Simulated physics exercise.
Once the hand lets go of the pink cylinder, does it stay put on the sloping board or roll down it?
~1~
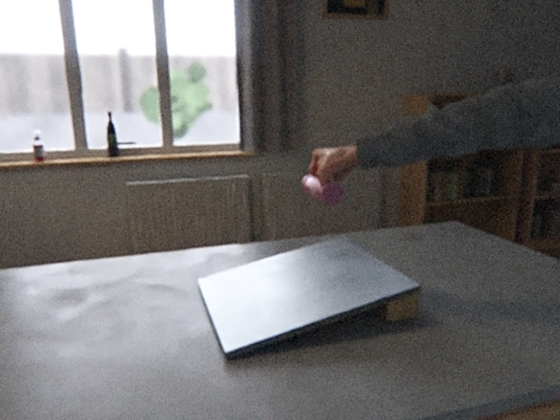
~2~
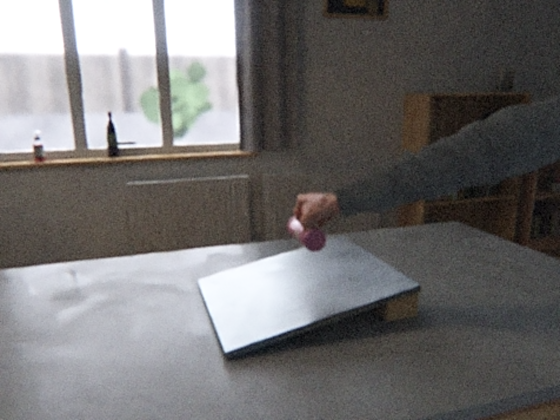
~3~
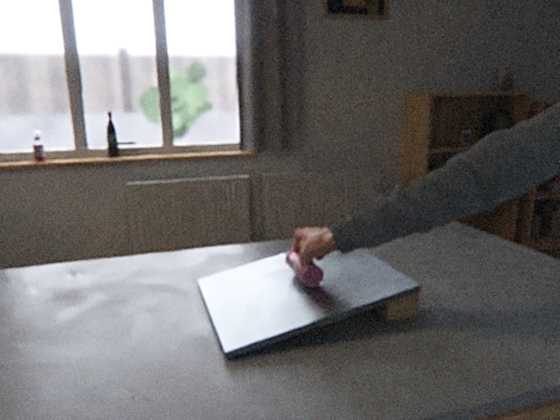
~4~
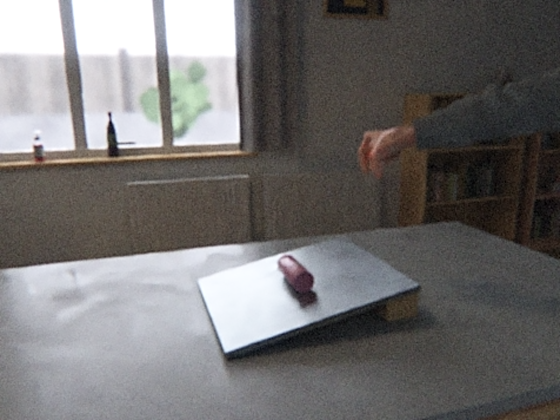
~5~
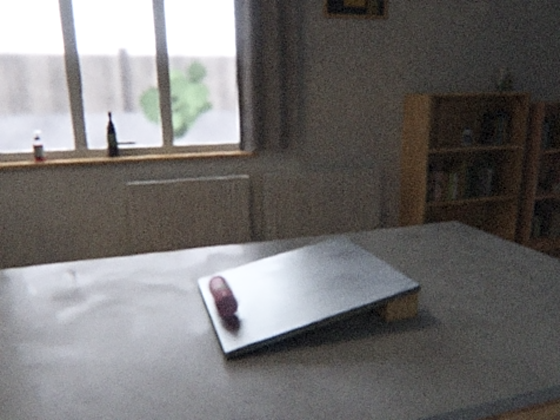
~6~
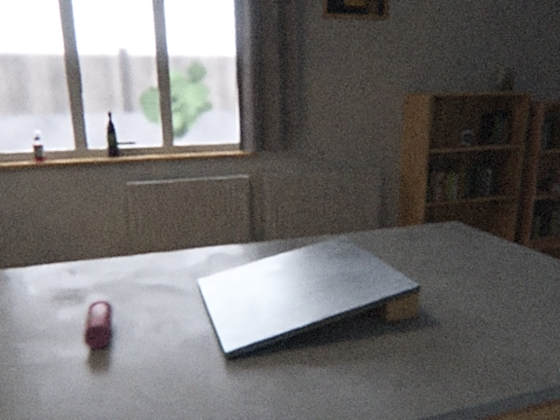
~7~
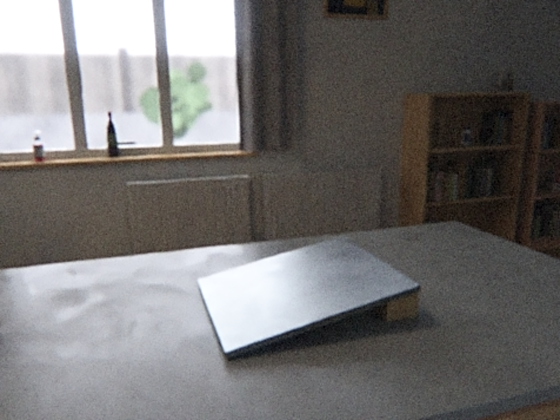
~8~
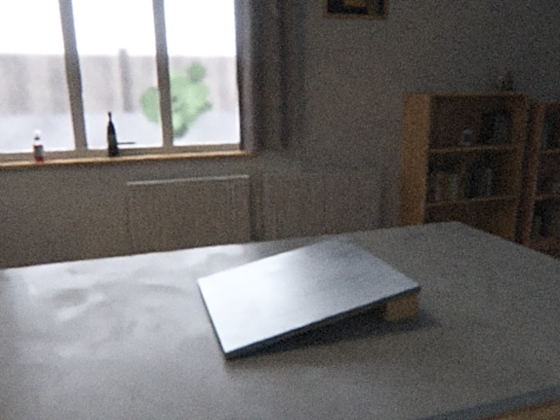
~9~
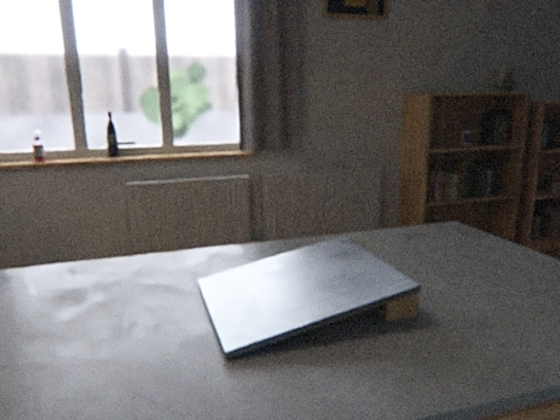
It rolls down the board to the left and off its low edge onto the table.
On a table, a hand releases a pink cylinder, which rolls down a board, leaving view.
